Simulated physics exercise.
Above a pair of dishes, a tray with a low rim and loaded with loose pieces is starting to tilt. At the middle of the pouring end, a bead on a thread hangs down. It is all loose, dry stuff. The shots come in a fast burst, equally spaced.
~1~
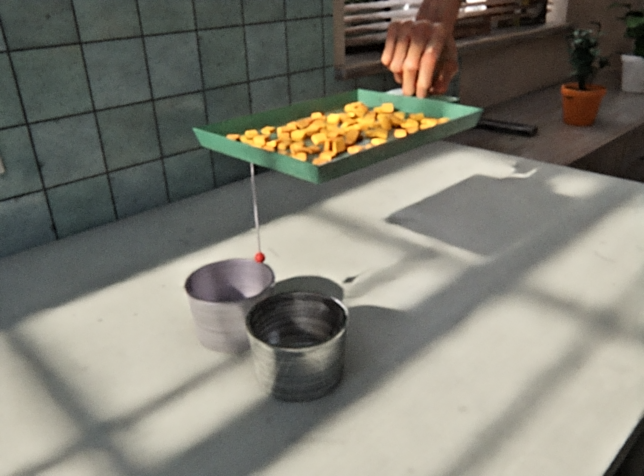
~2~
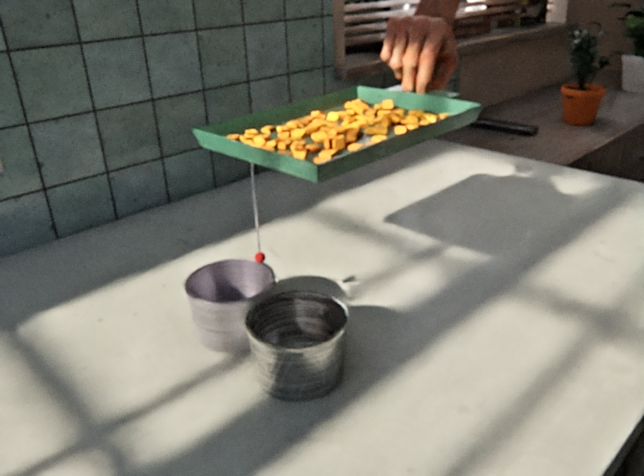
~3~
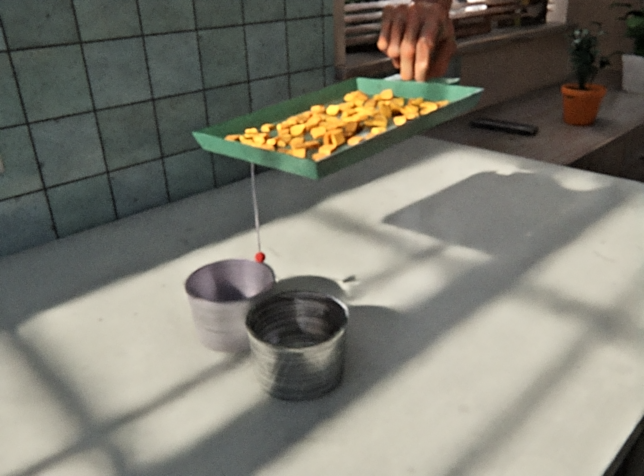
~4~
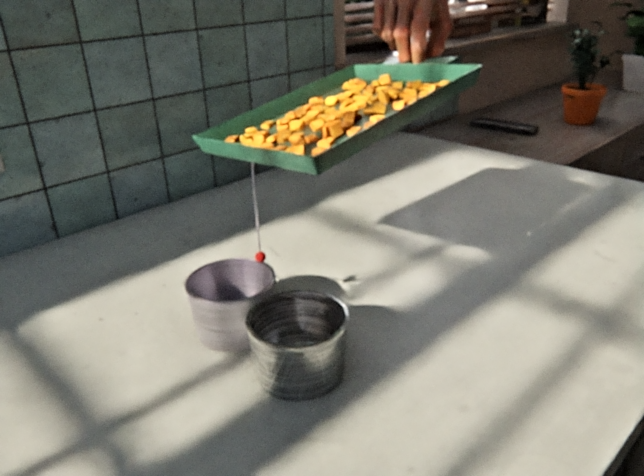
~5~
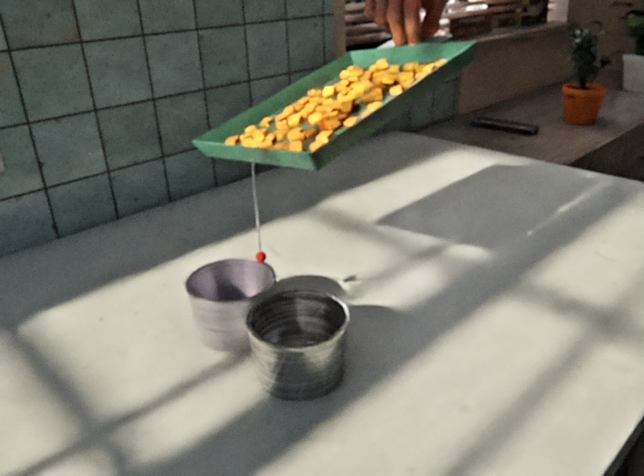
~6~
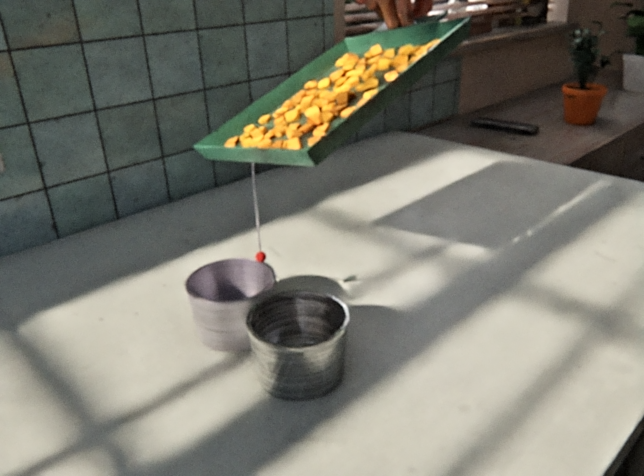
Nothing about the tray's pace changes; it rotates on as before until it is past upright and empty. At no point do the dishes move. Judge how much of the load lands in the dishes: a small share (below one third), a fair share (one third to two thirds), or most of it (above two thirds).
A small share.
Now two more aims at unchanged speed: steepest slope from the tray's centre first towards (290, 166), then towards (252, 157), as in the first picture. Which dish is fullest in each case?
The rightmost dish, then the leftmost dish.
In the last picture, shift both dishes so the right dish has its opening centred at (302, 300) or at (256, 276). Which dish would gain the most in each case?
On the first try it would be the one on the left, and on the second the one on the left.
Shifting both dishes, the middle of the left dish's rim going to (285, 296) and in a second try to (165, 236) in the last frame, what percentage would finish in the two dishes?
It comes to near 0 per cent the first time and near 60 per cent the second time.
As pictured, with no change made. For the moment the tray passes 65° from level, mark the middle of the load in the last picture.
Near (241, 124).
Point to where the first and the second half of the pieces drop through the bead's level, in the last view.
At (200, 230) for the first part, then at (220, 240) for the others.
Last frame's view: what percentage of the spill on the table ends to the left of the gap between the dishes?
Estimate: About 90 in every hundred.
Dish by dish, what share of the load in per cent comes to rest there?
Left dish keeps 10 %, right dish keeps 0 %.
Soon after the last picture, tray tipped steeply; nearly all on the tray; a stray few in the air.
A little later, tray tipped past a quarter turn; a small part on the tray; a small part in the left dish; about half outside both; about a quarter in the air.
Later still, tray tipped past a quarter turn; a small part in the left dish; most outside both.
At rest, tray tipped past a quarter turn; none in the right dish; a small part in the left dish; most outside both.
